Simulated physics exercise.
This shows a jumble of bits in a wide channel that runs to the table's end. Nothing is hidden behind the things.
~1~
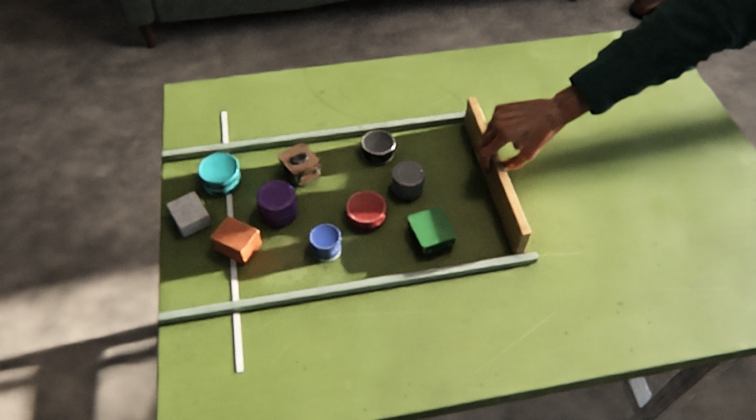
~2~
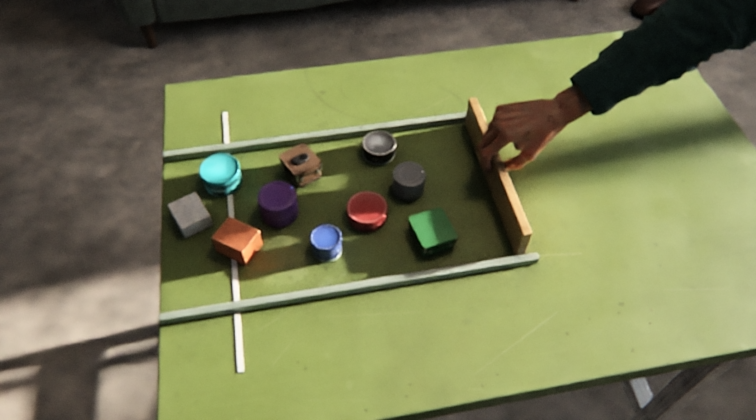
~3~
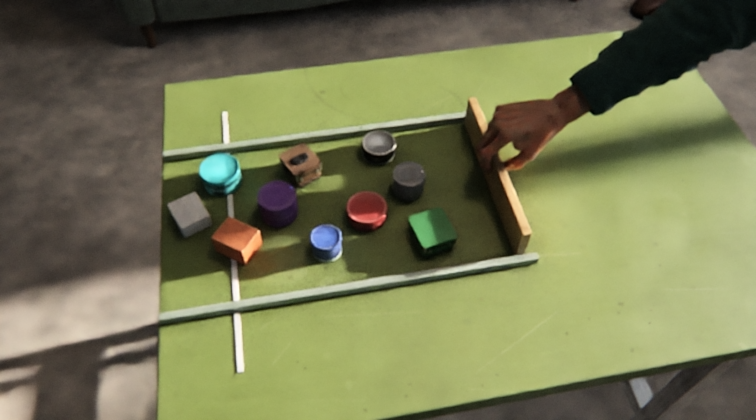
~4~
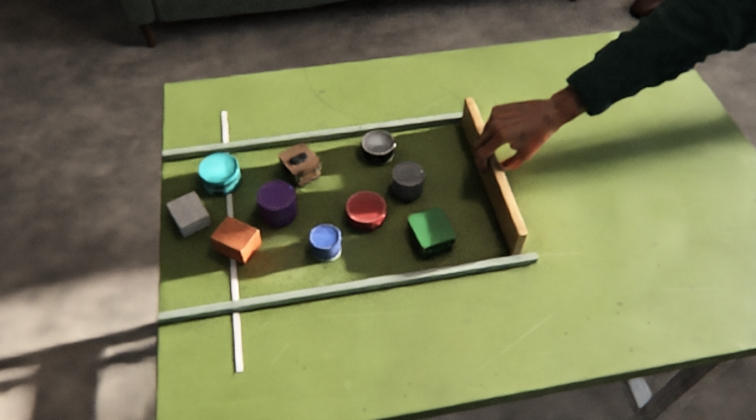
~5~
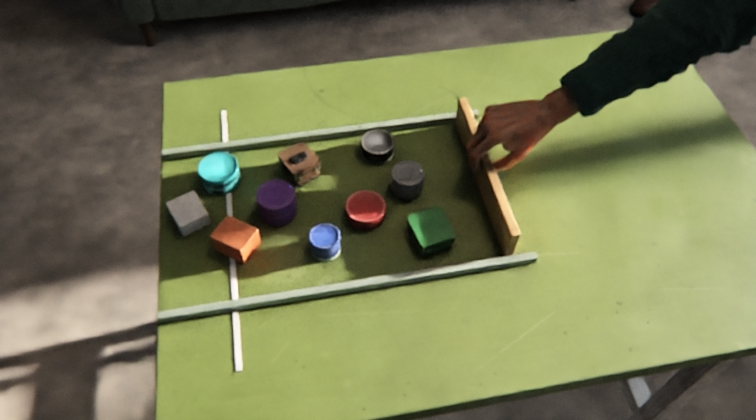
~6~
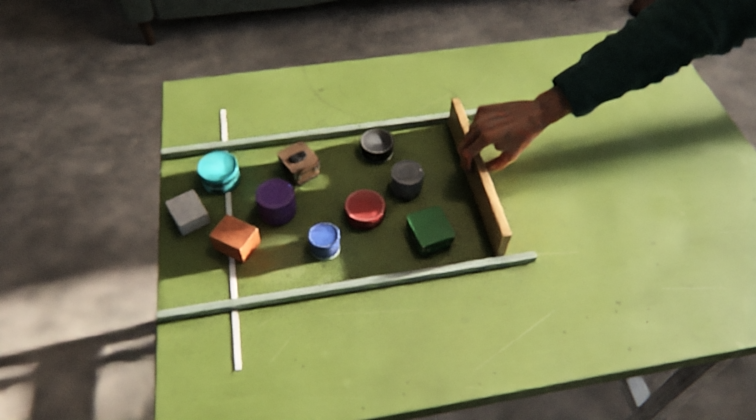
A wooden board, gripped by a hand reaching in from the right, stayed almost still at first, then slid slightly left along the channel, while the scattered colourful tubs and blocks stayed put.
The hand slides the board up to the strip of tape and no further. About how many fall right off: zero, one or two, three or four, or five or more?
The number that fall off is one or two.
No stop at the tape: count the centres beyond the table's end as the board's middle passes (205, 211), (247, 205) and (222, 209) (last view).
Past the end: 5, 0 and 1.
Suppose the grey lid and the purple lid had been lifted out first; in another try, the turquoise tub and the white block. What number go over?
First 0, then 0.
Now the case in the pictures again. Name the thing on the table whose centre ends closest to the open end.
Foremost is the turquoise tub.
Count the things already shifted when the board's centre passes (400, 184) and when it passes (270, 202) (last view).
First 4, then 10.
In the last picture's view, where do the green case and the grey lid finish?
The green case at (213, 271), the grey lid at (211, 202).
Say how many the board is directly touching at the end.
In contact: 4.
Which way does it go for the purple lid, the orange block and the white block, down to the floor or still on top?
The purple lid survives; the orange block does not fall; the white block tumbles off.
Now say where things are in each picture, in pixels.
The first picture shows white block (189, 214); turquoise tub (221, 175); orange block (236, 240); board (494, 172); tape (231, 222).
The second picture shows turquoise tub (222, 175); red tub (367, 212).
The third picture shows orange block (237, 241); purple lid (278, 204).
The fourth picture shows white block (189, 214); board (491, 172).
The fifth picture shows turquoise tub (220, 174); brown case (300, 165).
The sixth picture shows white block (188, 212); turquoise tub (220, 173); orange block (235, 239); board (477, 173); tape (230, 220).
Soon after, none off yet; white block at rest near (188, 212); turquoise tub at rest near (220, 173); orange block at rest near (235, 239).
At rest, the number that fall off is one or two; fallen, white block.
